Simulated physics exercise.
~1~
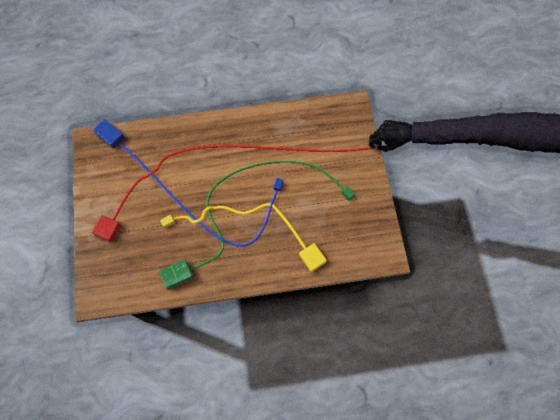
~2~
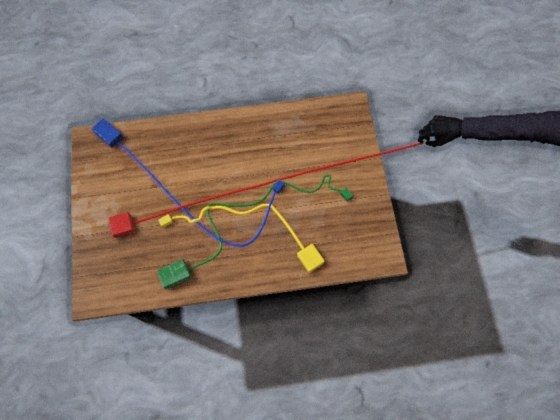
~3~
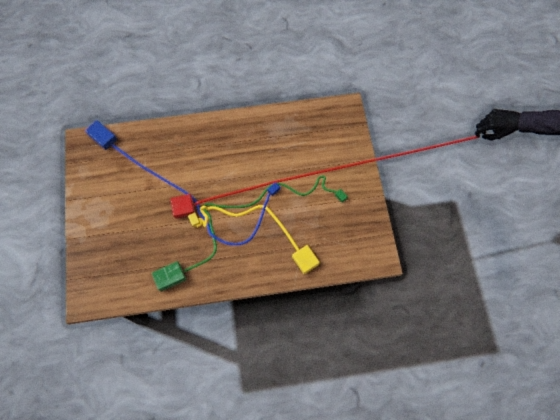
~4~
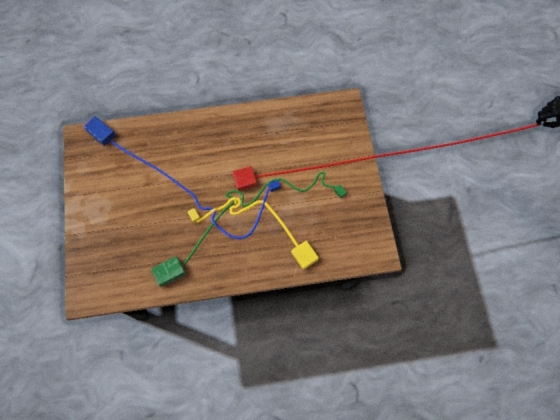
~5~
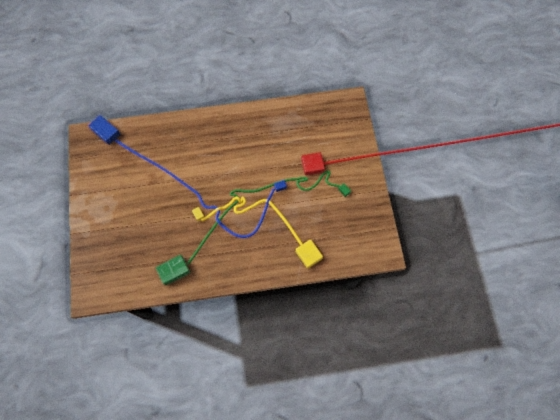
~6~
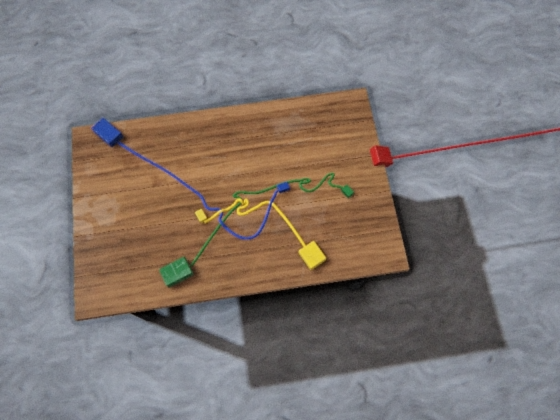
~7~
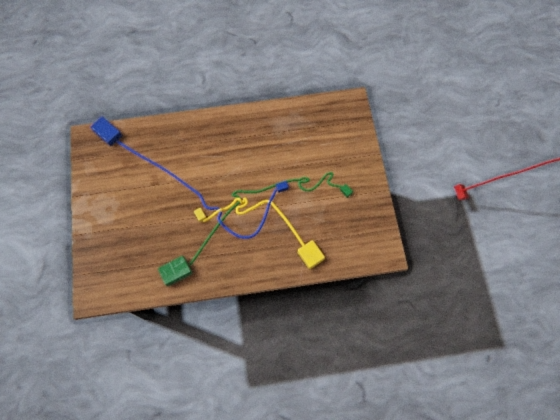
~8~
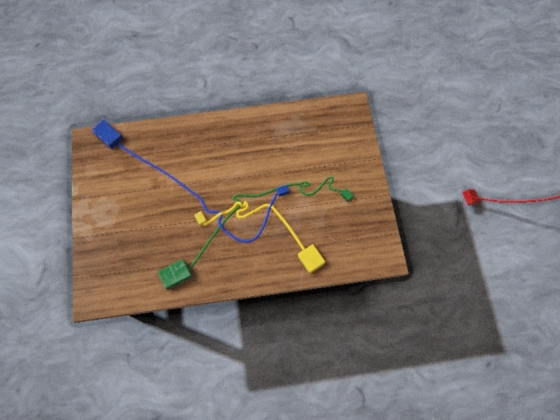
Red lead pulled rightwards by a black-gloved hand, dragging its red block across tangled cords and off the wooden table's right edge.
